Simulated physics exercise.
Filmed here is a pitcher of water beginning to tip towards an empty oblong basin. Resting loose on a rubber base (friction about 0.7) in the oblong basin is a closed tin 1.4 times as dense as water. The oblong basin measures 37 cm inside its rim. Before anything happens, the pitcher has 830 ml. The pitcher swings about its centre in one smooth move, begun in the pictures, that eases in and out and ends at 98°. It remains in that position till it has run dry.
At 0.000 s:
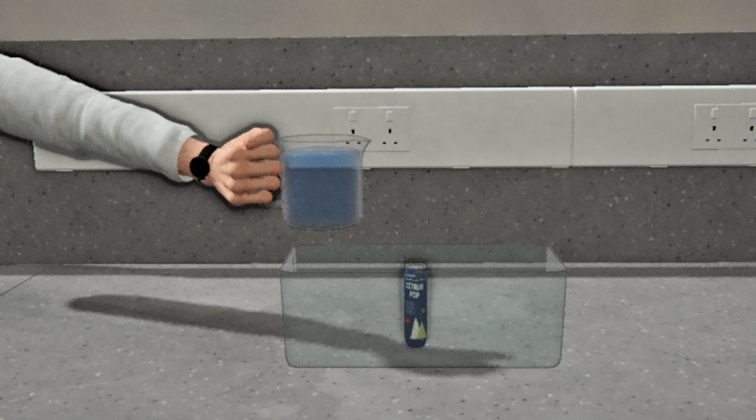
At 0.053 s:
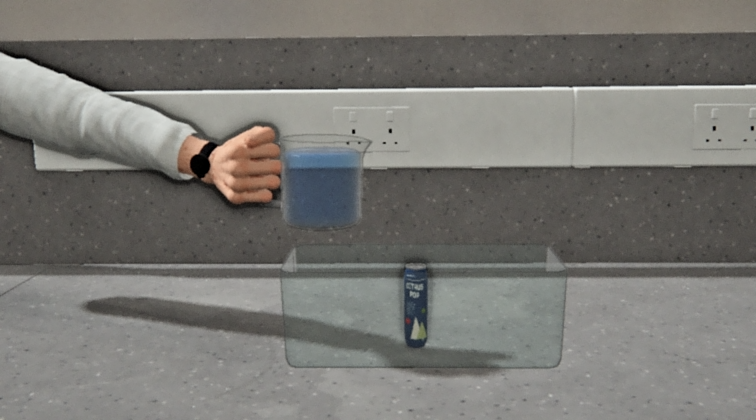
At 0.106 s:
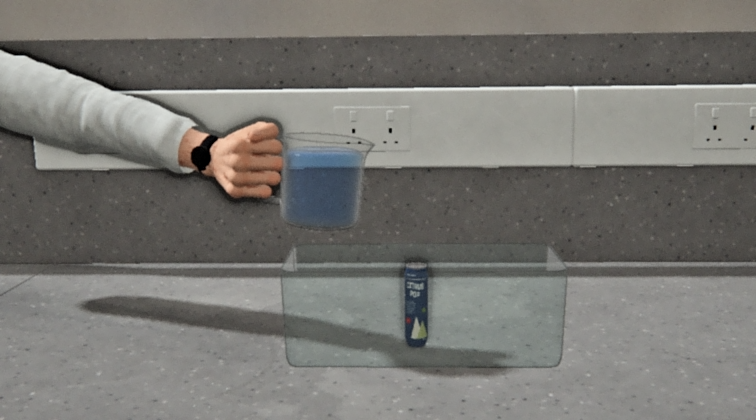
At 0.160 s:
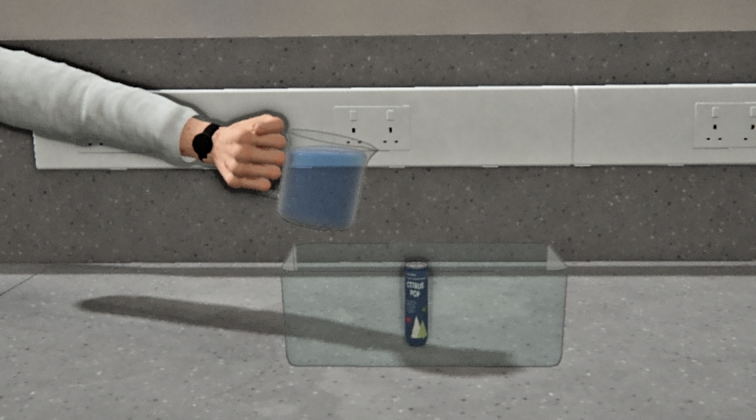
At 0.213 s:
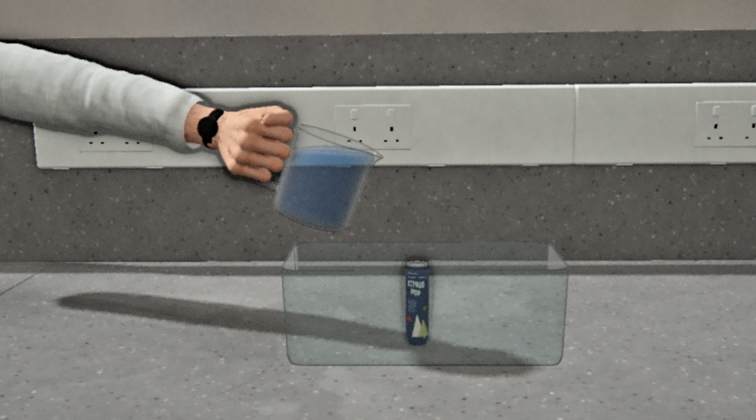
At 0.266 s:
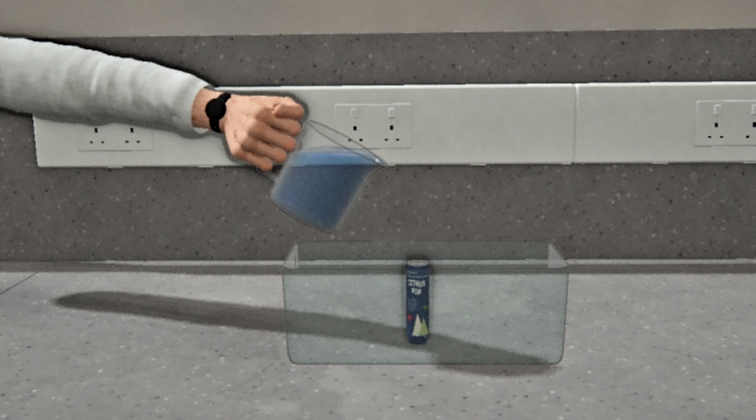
The clip shows a hand holding a pitcher of blue liquid above a clear oblong basin with a dark blue tin standing in it; after staying nearly upright, the pitcher tilts steadily rightward until the liquid reaches its pouring edge.
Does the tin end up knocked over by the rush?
Yes.
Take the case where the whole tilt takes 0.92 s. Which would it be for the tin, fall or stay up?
Tips over.
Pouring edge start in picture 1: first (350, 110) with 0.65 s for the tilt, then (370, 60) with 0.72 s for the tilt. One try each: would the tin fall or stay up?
Try 1: Tipped over; try 2: Still standing.
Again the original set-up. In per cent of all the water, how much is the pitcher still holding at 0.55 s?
About 62 percent.
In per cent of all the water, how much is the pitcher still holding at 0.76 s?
22 %.
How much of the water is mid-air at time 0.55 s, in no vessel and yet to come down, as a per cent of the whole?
20 per cent.
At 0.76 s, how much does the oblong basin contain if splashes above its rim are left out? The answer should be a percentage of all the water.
68 per cent, give or take a little.
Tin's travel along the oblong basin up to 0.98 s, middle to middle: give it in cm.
About 3 cm.
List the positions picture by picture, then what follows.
Tilt 0°; pouring edge (371, 139); surface from (283, 151) to (361, 151); the oblong basin's rim runs from (287, 259) to (557, 258); the tin's top is at (416, 270), in the first picture.
Tilt 1°; pouring edge (372, 141); surface from (284, 151) to (362, 151), in the second picture.
Tilt 5°; pouring edge (375, 144); surface from (286, 149) to (365, 152), in the third picture.
Tilt 11°; pouring edge (379, 149); surface from (289, 150) to (368, 153), in the fourth picture.
Tilt 20°; pouring edge (384, 156); surface from (289, 158) to (376, 153), in the fifth picture.
Tilt 29°; pouring edge (387, 166); surface from (285, 164) to (383, 159); 1 per cent is over the edge, in the sixth picture.
After 0.55 s the tilt is 85° and 63 per cent is still to pour; the tin stands where it began.
After 0.76 s the tilt is 98° and 21 per cent is still to pour; the tin stands where it began.
After 0.98 s the tilt is 98° and 6 per cent is still to pour; the tin leans 28°.
After 1.22 s the tilt is 98° and 2 per cent is still to pour; the tin lies on its side.
In the end the tin lies on its side.
